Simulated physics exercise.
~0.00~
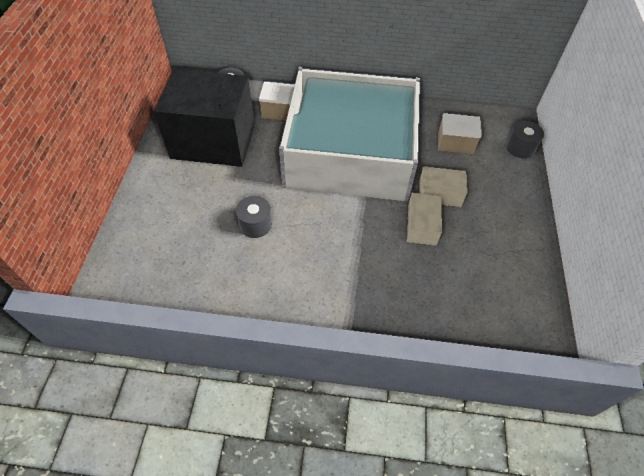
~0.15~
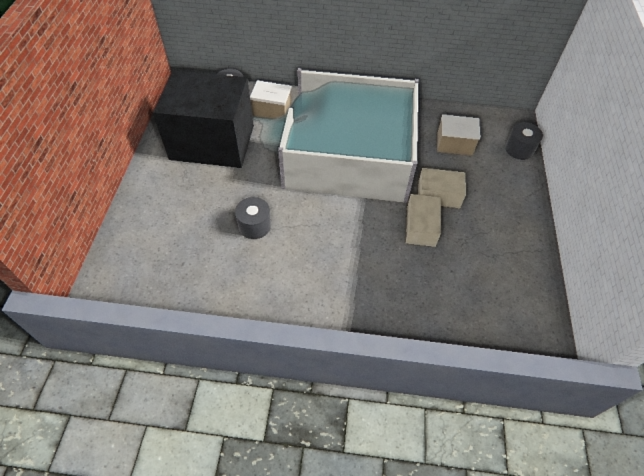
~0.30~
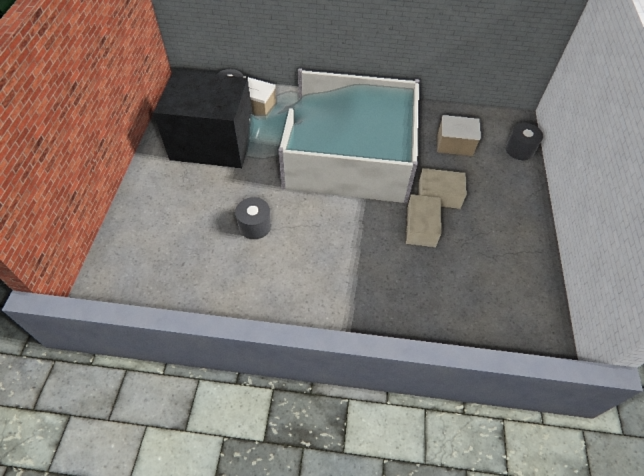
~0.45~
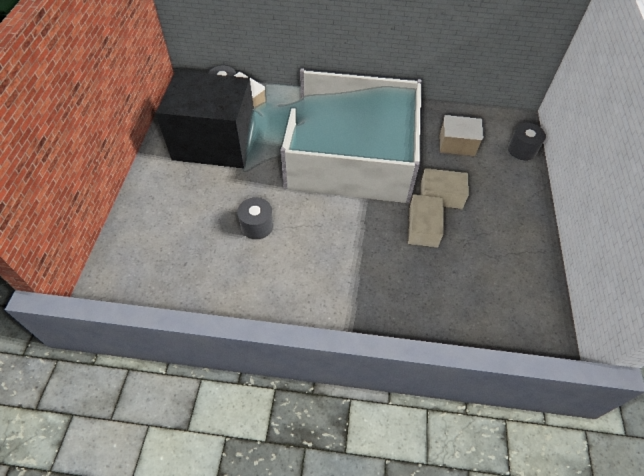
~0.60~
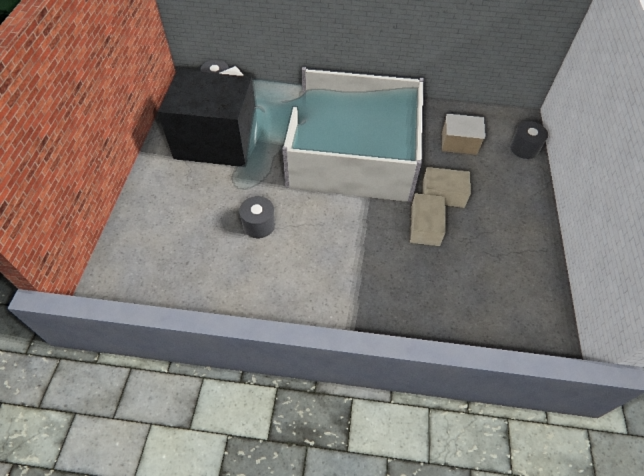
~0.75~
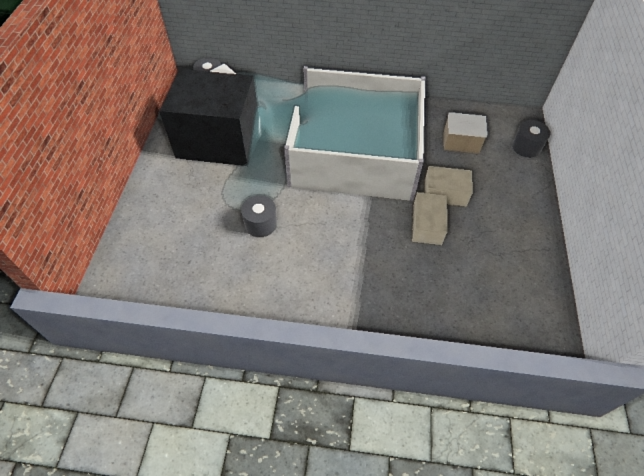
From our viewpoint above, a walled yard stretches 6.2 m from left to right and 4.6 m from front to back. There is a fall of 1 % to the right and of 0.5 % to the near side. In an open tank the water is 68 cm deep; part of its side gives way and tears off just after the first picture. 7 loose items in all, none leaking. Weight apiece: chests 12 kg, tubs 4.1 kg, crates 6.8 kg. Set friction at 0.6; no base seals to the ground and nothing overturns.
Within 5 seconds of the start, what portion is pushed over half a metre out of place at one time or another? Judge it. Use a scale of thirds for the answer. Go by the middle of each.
On that scale: One to two thirds.
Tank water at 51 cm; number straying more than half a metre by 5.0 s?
3.
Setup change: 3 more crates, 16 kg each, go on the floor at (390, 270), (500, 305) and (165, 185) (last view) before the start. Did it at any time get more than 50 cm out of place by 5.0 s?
Well, in turn they are below that, below that and above that.
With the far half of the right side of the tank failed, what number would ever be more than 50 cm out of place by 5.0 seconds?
Result: 2.
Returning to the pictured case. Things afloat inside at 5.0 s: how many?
By my count, 3.
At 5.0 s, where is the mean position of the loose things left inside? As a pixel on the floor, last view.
I'd put it close to (384, 218) in the last view.
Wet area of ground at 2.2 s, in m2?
Somewhere around 14 m2, roughly.
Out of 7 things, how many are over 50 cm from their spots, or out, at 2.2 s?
By that time the total stands at 3.
After 1.1 s 2 of 7 are over 50 cm from their spots; 1 afloat.
After 2.2 s 3 of 7 are over 50 cm from their spots; 3 afloat.
After 3.5 s 3 of 7 are over 50 cm from their spots; 3 afloat.
After 5.0 s 3 of 7 are over 50 cm from their spots, and 3 have been at some point; 3 afloat.
